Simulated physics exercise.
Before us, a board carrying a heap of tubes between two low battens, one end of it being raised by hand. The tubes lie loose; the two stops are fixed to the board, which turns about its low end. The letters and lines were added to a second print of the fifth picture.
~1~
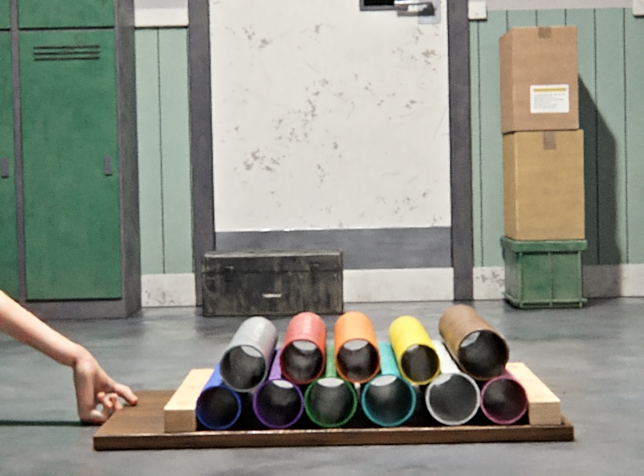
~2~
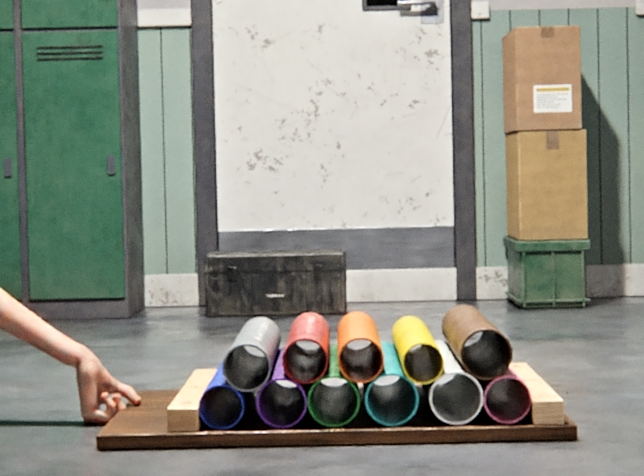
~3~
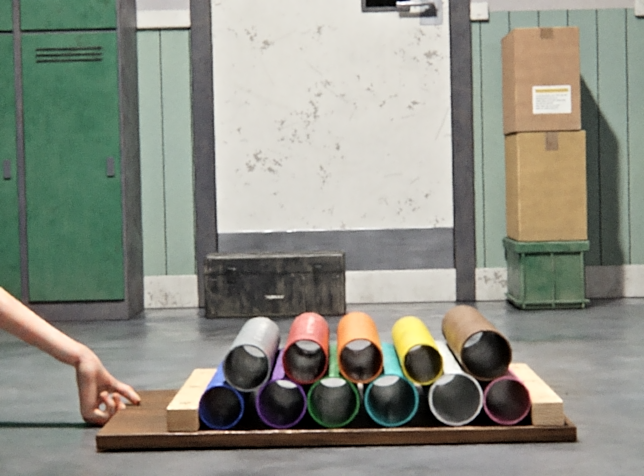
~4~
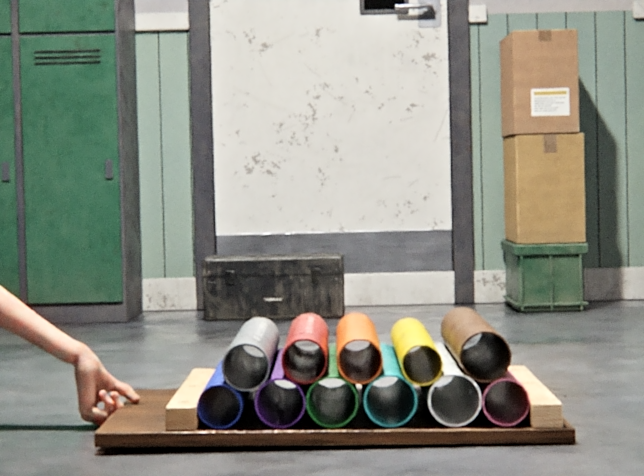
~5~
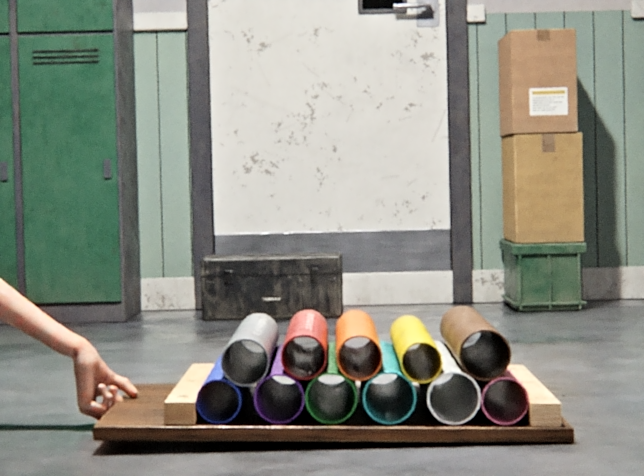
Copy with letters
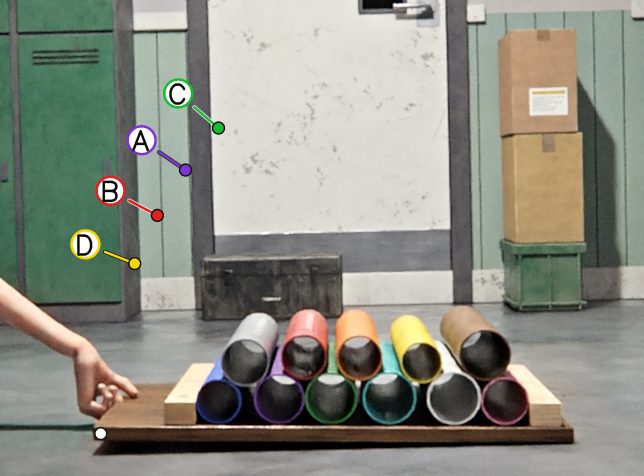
A hand slightly raising the left end of a dark board carrying two rows of stacked colourful tubes between wooden battens.
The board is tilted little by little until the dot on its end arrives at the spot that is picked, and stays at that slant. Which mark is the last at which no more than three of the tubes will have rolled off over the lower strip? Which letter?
The last mark within the limit is B.
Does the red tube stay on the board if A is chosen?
The red tube: No.
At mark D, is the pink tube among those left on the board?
Yes, with D.
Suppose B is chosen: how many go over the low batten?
The count is one.
On the marked copy, A at (186, 170); B at (158, 215); C at (218, 128); D at (135, 264); the white dot at (101, 434).
Taking B. A third of the way, board at 17°.
Two thirds of the way, board at 29°.
When it is over, board at 29°, one over the low batten (brown).
As for the rest, A five over the low batten; C five over the low batten; D none over the low batten.
